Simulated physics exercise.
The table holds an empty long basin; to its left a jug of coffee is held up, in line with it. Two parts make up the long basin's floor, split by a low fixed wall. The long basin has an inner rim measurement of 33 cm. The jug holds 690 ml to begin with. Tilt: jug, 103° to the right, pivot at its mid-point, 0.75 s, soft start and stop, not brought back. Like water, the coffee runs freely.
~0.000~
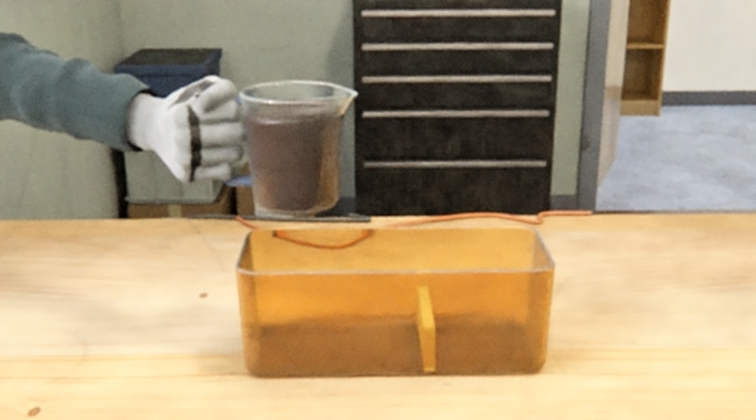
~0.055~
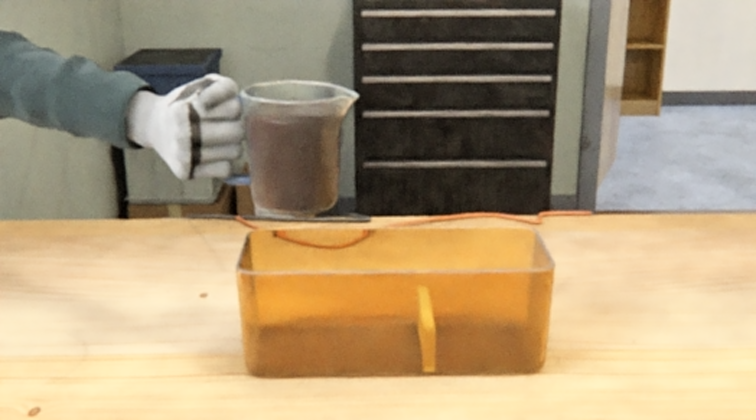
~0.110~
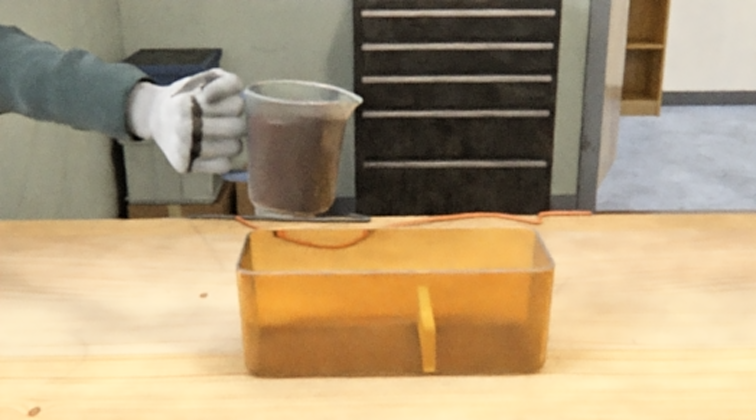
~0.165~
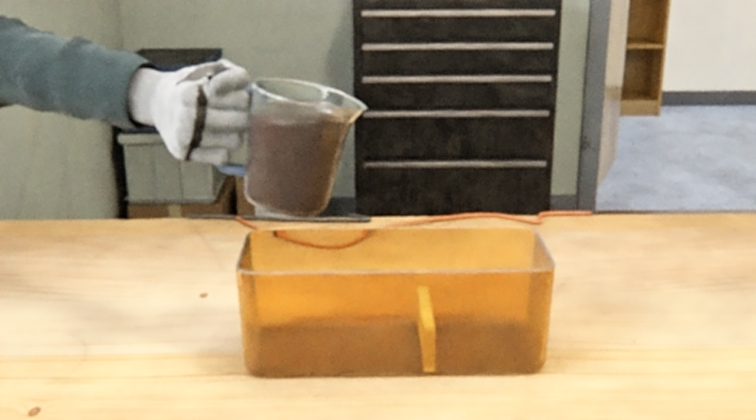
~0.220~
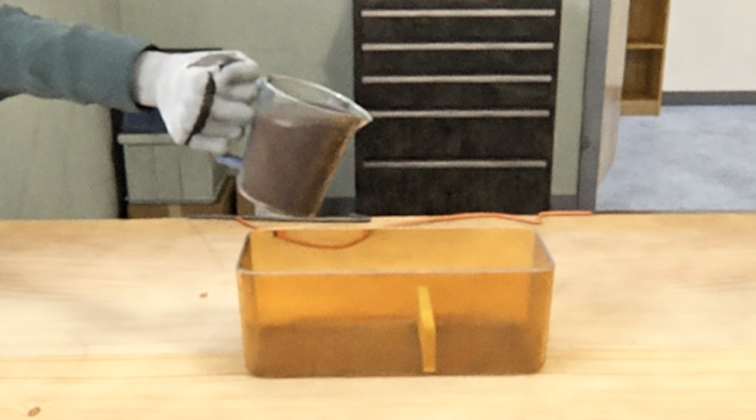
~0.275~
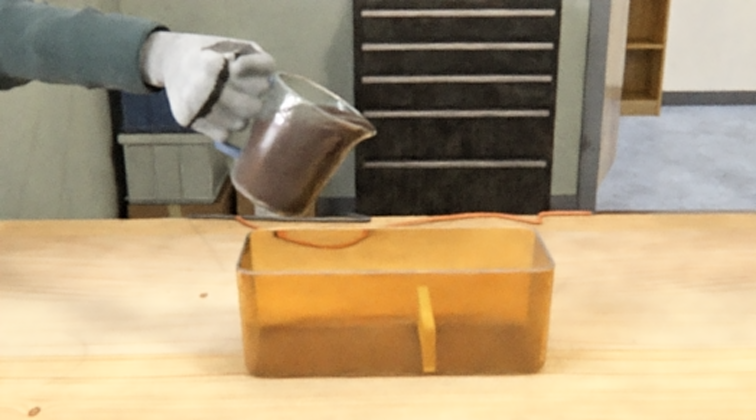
To begin with, a gloved hand holds a clear jug of dark brown coffee nearly upright above the left part of a long amber basin with a low divider. The hand then tilts the jug steadily to the right, and the coffee shifts up to its spout.
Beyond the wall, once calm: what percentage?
32 out of 100.
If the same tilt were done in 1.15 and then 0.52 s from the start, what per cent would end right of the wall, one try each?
In order, 45 and 25 per cent.
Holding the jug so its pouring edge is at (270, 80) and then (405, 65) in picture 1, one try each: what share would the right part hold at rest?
In turn about 10 and 95 per cent.
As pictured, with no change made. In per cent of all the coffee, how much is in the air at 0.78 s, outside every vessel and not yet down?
12 in a hundred, give or take.
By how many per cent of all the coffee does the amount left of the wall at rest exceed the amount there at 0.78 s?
Some 22 per cent.
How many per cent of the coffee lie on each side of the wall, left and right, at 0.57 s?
About 7 % left, 12 % right.
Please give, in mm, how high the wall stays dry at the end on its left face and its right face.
On the left it's about 28 mm; on the right, about 32 mm.
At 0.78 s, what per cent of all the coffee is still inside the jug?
Roughly 16 percent remains.
By 0.57 s the tilt is 89° and 60 per cent is still to pour, 7 is left of the wall and 13 right of it.
By 0.78 s the tilt is 103° and 15 per cent is still to pour, 45 is left of the wall and 29 right of it.
By 1.01 s the tilt is 103° and 2 per cent is still to pour, 64 is left of the wall and 32 right of it.
By 1.25 s the tilt is 103° and 0 per cent is still to pour, 67 is left of the wall and 32 right of it.
At rest 67 per cent lies left of the wall, 32 right of it and 1 outside.
